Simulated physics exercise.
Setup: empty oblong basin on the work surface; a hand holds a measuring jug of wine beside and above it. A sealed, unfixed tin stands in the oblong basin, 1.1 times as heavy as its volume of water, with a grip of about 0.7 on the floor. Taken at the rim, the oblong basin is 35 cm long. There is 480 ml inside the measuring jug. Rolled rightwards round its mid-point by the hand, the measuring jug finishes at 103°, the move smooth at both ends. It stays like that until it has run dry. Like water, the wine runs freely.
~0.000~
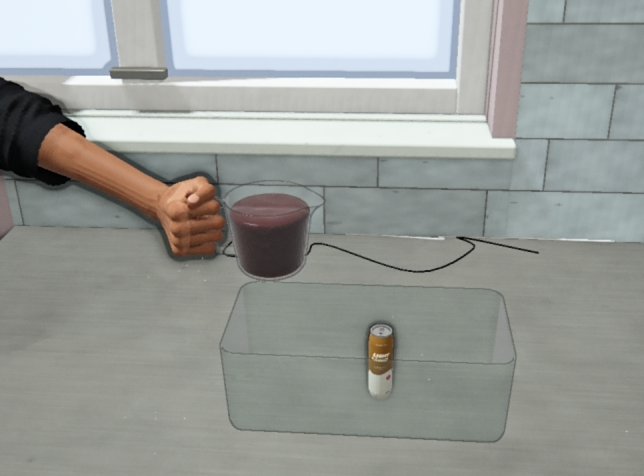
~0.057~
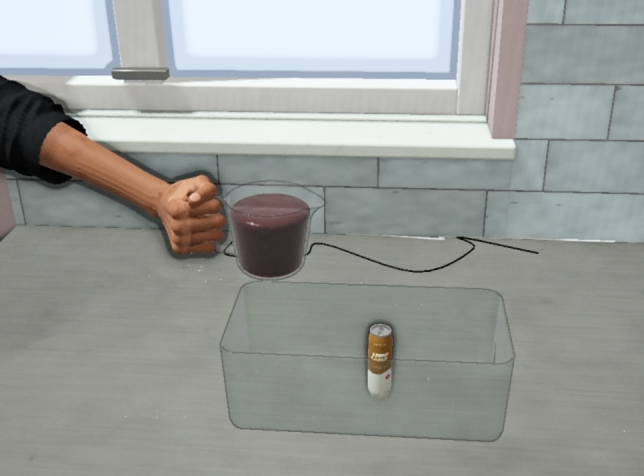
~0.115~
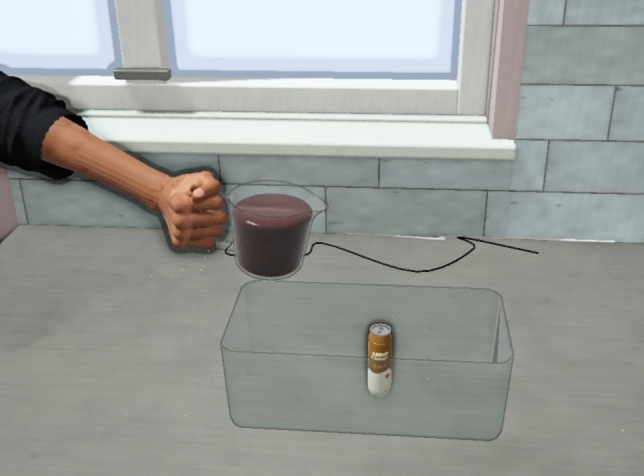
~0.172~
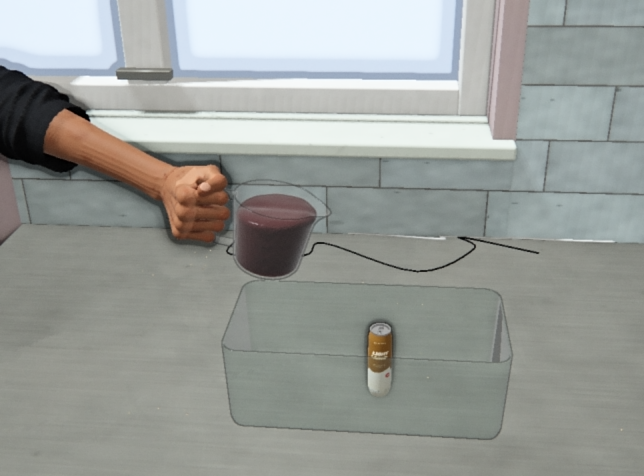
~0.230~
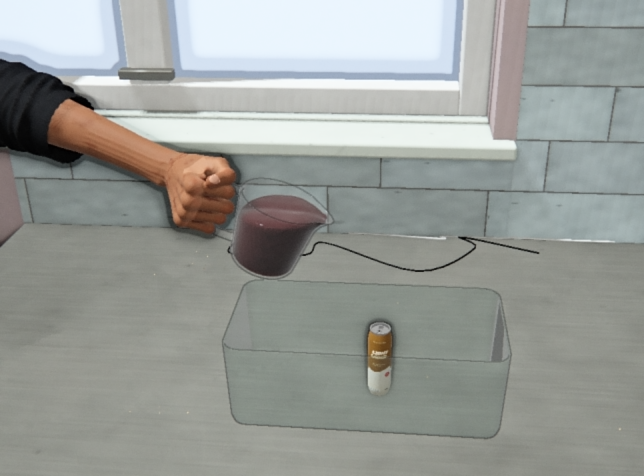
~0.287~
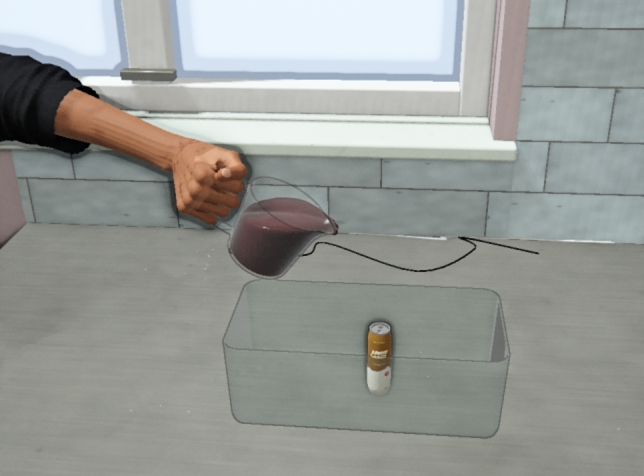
A clear measuring jug of dark reddish-purple liquid, held by a fist in a black sleeve reaching from the left, starts upright and almost still, then tilts steadily rightwards. It is seen from slightly above on a grey counter below a window and pale tiles, behind an oblong see-through basin containing a brown-and-white tin. The hand rises slightly, and the liquid slides towards the jug's right rim, just reaching over it.
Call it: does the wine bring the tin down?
Call: Brought down.
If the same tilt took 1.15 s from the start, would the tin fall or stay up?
The tin tips over.
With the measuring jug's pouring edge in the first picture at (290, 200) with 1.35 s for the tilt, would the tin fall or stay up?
Then the tin remains standing.
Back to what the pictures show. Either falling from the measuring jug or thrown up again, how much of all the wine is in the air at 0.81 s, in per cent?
Near 7 percent.
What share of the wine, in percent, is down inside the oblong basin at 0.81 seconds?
I'd say roughly 86 in a hundred of it.
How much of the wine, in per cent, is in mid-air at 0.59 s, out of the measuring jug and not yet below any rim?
Around 26 in a hundred.
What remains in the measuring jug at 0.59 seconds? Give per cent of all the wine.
46 %.
After 0.59 s the tilt is 87° and 45 per cent is still to pour; the tin stands where it began.
After 0.81 s the tilt is 103° and 7 per cent is still to pour; the tin leans 15°.
After 1.04 s the tilt is 103° and 0 per cent is still to pour; the tin lies on its side.
After 1.29 s the tilt is 103° and 0 per cent is still to pour; the tin lies on its side.
In the end the tin lies on its side.
